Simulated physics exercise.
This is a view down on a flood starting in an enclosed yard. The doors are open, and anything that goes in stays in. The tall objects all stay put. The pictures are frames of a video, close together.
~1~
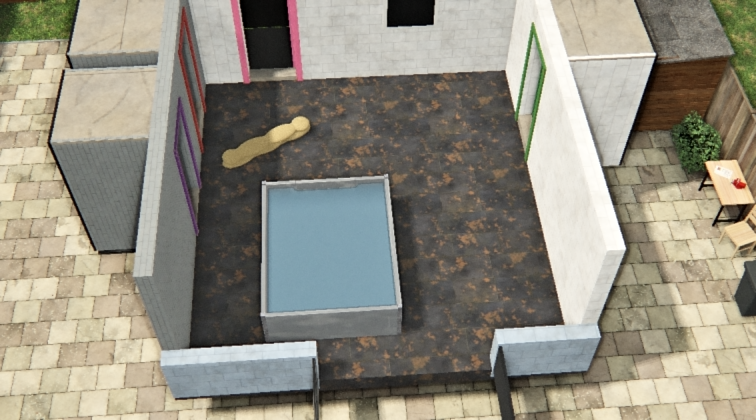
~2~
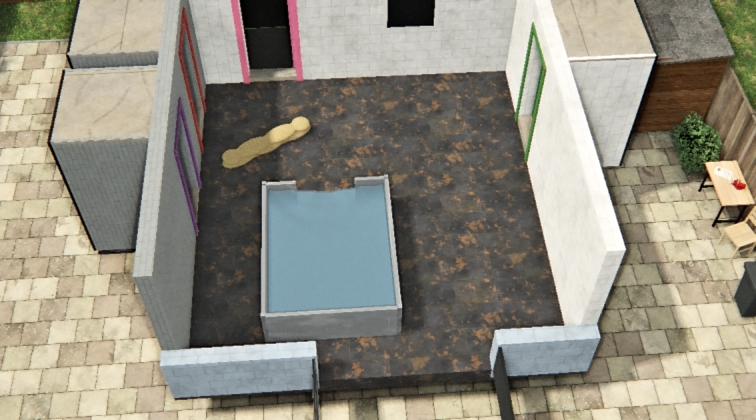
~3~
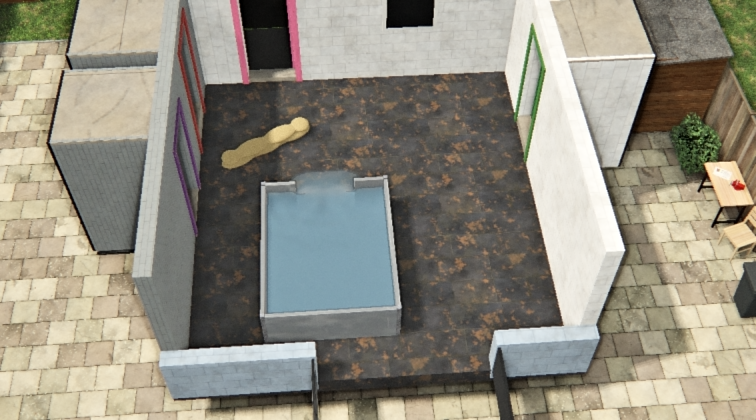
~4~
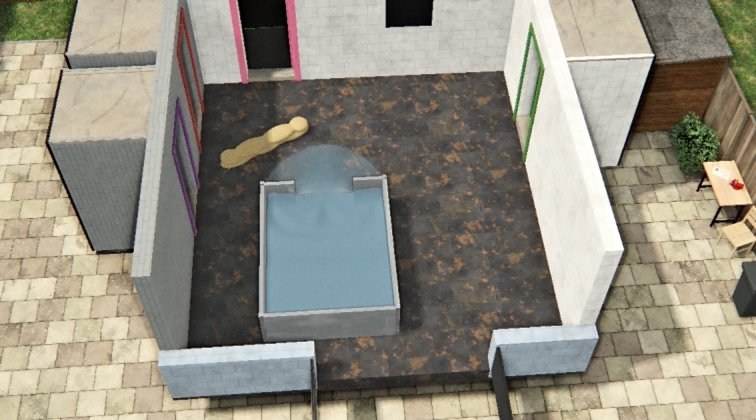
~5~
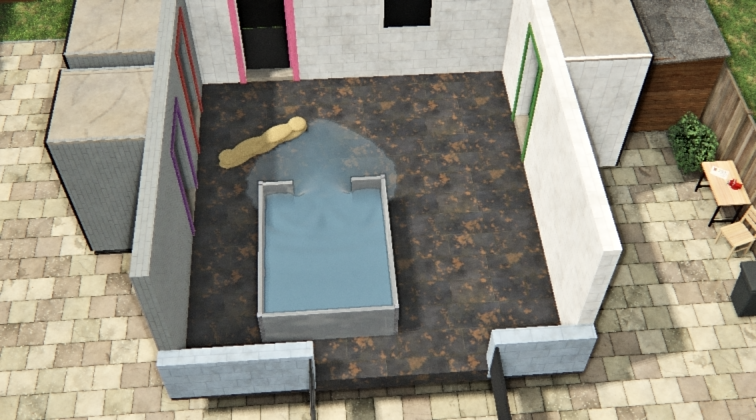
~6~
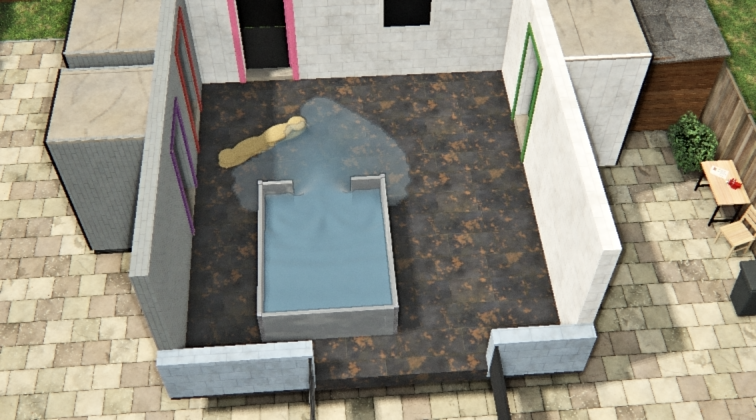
Enclosed yard seen from above, with water pouring through a gap in a tank's far side and spreading across the dark floor.
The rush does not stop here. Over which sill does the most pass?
The purple sill.
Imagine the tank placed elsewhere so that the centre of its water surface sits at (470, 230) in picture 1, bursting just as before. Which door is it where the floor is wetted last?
It's the one in purple.
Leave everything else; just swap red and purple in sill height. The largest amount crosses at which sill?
My answer is the door marked red.
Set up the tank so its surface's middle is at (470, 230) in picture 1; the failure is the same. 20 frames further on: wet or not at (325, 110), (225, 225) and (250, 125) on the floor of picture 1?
Point by point, the spots are hit, not hit and hit.
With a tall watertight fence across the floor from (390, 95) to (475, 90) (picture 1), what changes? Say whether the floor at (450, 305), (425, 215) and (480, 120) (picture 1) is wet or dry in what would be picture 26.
Going through them in the order asked, I'd say still bare, then still bare, then reached by the flood.
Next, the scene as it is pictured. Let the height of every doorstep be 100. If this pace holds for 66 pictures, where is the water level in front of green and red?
First 50 percent, then 20 percent.
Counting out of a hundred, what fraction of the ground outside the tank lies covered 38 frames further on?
95 %.
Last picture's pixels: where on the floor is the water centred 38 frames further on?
That comes out near (358, 200).
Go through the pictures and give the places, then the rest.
In the first picture, the water tank at (329, 245) is whole and still.
In the second picture, the front is at a hidden place, out from the gap on the water tank's far side.
In the third picture, water pours out on the water tank's far side and has run to (347, 174).
In the fourth picture, water pours out on the water tank's far side and has run to (328, 147).
In the fifth picture, the front is at (325, 122), out from the gap on the water tank's far side.
In the sixth picture, water pours out on the water tank's far side and has run to (323, 101).
A moment on, water covers 25 % of the floor; green door not reached, pink door wet at the sill, nothing in, red door not reached, purple door not reached.
Next, water covers 45 % of the floor; green door not reached, pink door wet at the sill, nothing in, red door not reached, purple door a trickle in.
Then, water covers 55 % of the floor; green door wet at the sill, nothing in, pink door wet at the sill, nothing in, red door wet at the sill, nothing in, purple door some in.
Later, water covers 95 % of the floor; green door wet at the sill, nothing in, pink door wet at the sill, nothing in, red door wet at the sill, nothing in, purple door a lot in.
In the end, water covers 95 % of the floor; green door wet at the sill, nothing in, pink door wet at the sill, nothing in, red door wet at the sill, nothing in, purple door a lot in; the purple door has let in the most.
